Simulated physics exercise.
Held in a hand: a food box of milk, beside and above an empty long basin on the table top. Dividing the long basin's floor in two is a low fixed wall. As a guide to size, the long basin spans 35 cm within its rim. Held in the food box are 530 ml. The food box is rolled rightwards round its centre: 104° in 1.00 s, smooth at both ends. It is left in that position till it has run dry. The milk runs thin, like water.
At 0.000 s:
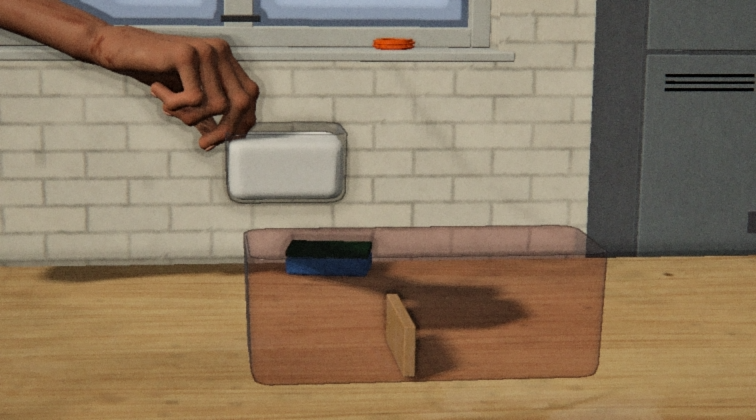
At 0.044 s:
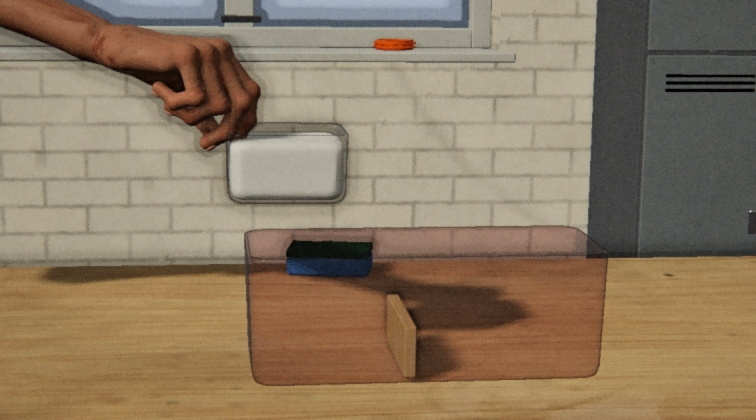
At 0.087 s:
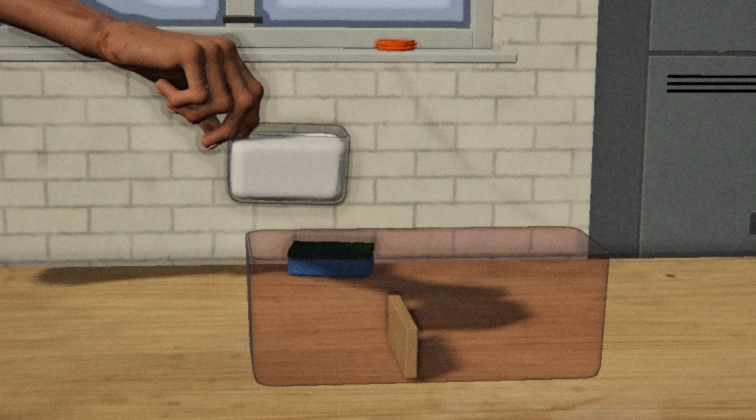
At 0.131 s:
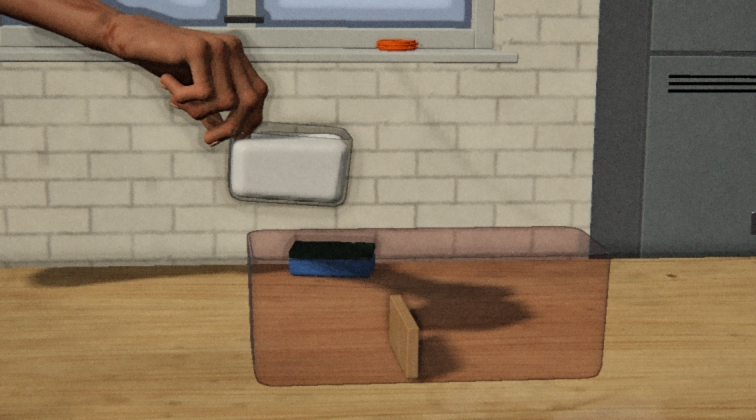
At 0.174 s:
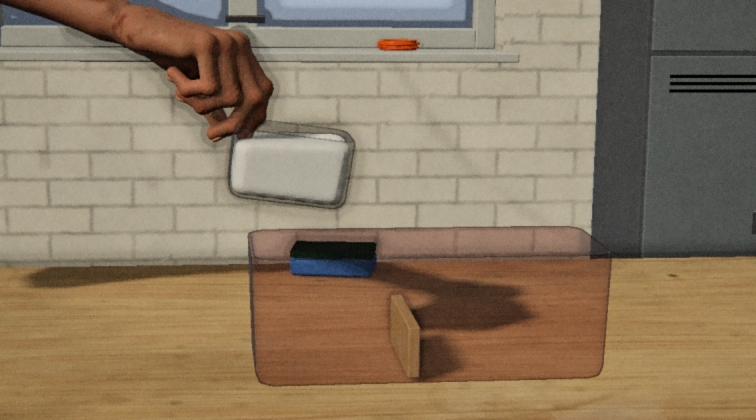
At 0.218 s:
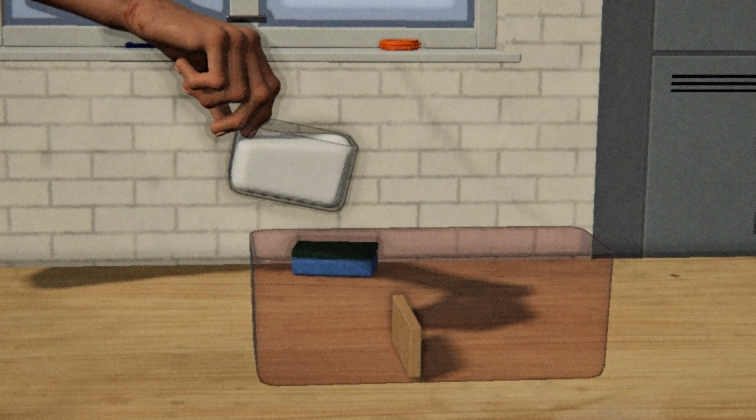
A hand slowly tilts a food box of milk slightly rightwards above a long clear basin.
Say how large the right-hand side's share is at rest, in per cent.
Its share is roughly 53 per cent.
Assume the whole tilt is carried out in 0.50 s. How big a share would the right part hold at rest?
Estimate: Close to 25 per cent.
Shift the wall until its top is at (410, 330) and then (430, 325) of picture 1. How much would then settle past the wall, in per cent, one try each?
Respectively close to 45 and 5 %.
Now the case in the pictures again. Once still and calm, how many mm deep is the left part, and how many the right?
Left part about 12 mm deep, right part about 12 mm deep.
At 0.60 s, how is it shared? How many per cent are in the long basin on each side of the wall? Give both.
Around 9 on the left and around 14 on the right.
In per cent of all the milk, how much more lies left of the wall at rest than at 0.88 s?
I'd put it at some 12 percent.
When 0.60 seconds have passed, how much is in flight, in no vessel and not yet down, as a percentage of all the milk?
Around 26 in a hundred.
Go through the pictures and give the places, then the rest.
Tilt 0°; pouring edge (342, 131); surface from (228, 139) to (340, 139); the long basin's rim runs from (247, 246) to (591, 241); the wall's top is at (401, 311), in the first frame.
Tilt 1°; pouring edge (343, 132); surface from (229, 140) to (341, 139), in the second frame.
Tilt 2°; pouring edge (345, 134); surface from (231, 140) to (343, 140), in the third frame.
Tilt 4°; pouring edge (348, 136); surface from (233, 140) to (345, 141), in the fourth frame.
Tilt 8°; pouring edge (350, 139); surface from (235, 139) to (347, 141), in the fifth frame.
Tilt 12°; pouring edge (353, 143); surface from (238, 140) to (351, 142), in the sixth frame.
By 0.60 s the tilt is 69° and 51 per cent is still to pour, 9 is left of the wall and 14 right of it.
By 0.88 s the tilt is 101° and 10 per cent is still to pour, 35 is left of the wall and 52 right of it.
By 1.18 s the tilt is 104° and 0 per cent is still to pour, 46 is left of the wall and 52 right of it.
By 1.50 s the tilt is 104° and 0 per cent is still to pour, 47 is left of the wall and 53 right of it.
At rest 47 per cent lies left of the wall, 53 right of it and 0 outside.
